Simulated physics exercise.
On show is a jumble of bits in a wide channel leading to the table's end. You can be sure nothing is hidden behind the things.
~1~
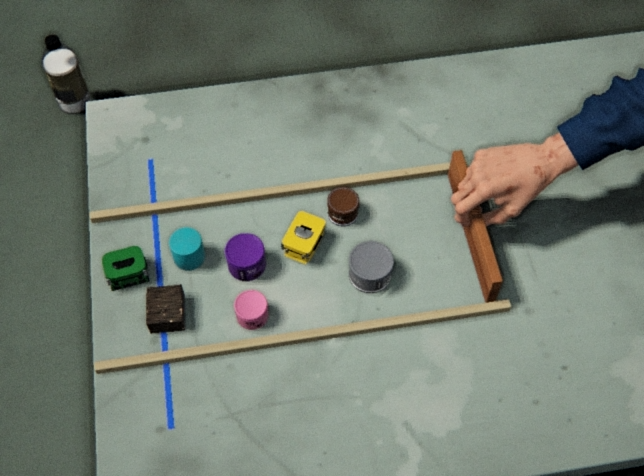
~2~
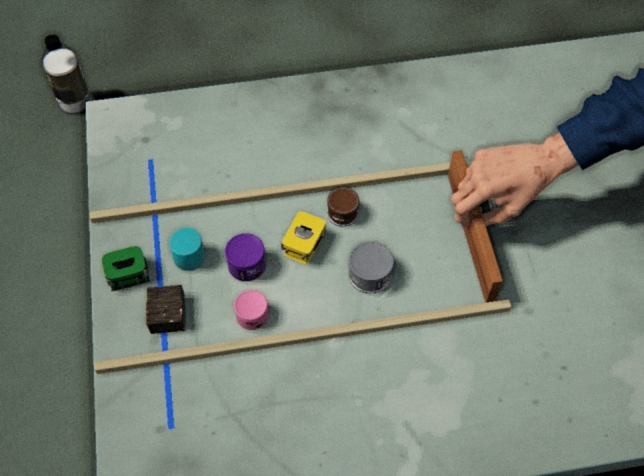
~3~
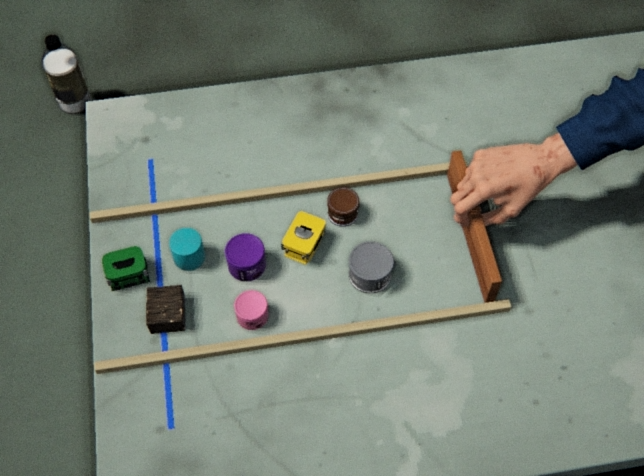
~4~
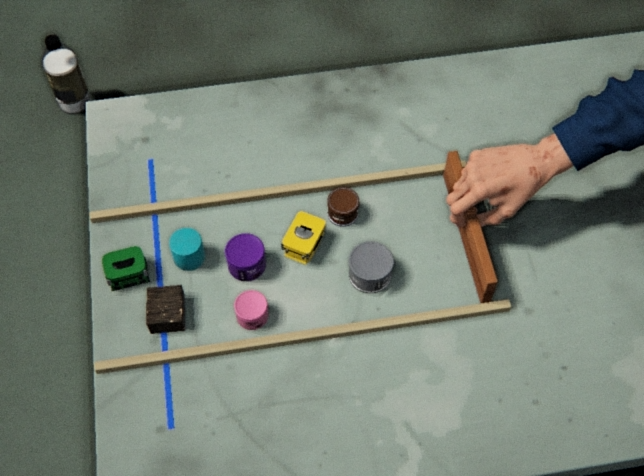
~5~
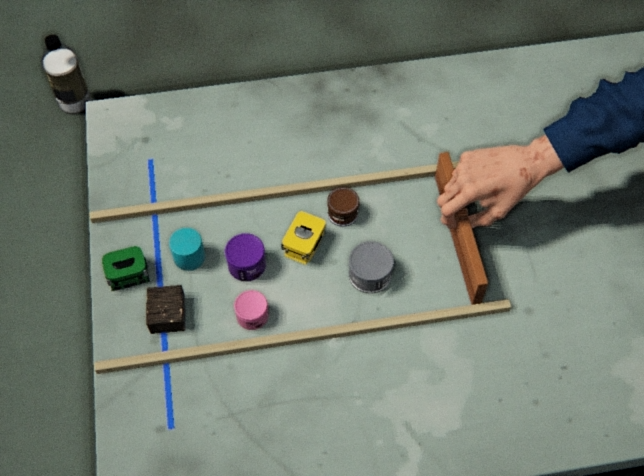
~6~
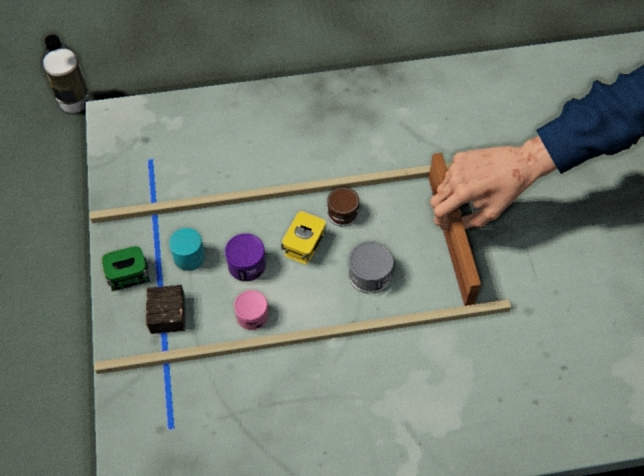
A hand in a dark blue sleeve grips an upright reddish-brown board at the right of a channel between two pale wooden strips, seen from above on a grey-green table. Between the strips sit a green case, black block, turquoise lid, purple tub, pink item, yellow case, brown item and grey pot, with blue tape crossing at left. After staying still, the hand slides the board slightly left, touching nothing, while the camera stays fixed.
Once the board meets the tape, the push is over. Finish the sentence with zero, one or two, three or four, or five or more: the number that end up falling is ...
The number that end up falling is one or two.
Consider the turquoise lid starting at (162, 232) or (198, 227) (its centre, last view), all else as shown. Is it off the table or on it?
Well, the turquoise lid sits tight the first time and sits tight the second time.
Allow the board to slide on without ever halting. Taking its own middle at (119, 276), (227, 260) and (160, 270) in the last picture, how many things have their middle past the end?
4, 0 and 1.
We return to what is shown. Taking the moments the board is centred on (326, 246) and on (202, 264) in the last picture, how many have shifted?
Tally: First 3; then 8.
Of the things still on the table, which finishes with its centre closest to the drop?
That's the black block.
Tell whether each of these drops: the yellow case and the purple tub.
Result - yellow case retained, purple tub retained.
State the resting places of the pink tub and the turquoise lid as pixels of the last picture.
The pink tub comes to rest close to (147, 338), while the turquoise lid rests close to (111, 244).
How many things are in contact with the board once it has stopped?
Tally at the end: 4.
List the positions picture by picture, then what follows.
The first picture shows green case (126, 268); black block (166, 309); turquoise lid (187, 249); board (473, 225); tape (160, 282).
The second picture shows black block (166, 309); board (473, 225).
The third picture shows turquoise lid (187, 249); grey pot (371, 267).
The fourth picture shows green case (126, 269); yellow case (304, 238).
The fifth picture shows black block (166, 309); purple tub (246, 258).
The sixth picture shows green case (126, 269); black block (166, 309); turquoise lid (187, 249); board (453, 228); tape (160, 282).
A little later, none off yet; green case at rest near (126, 269); black block at rest near (166, 309); turquoise lid at rest near (187, 249).
When it is over, the number that fall off is one or two; down, green case.
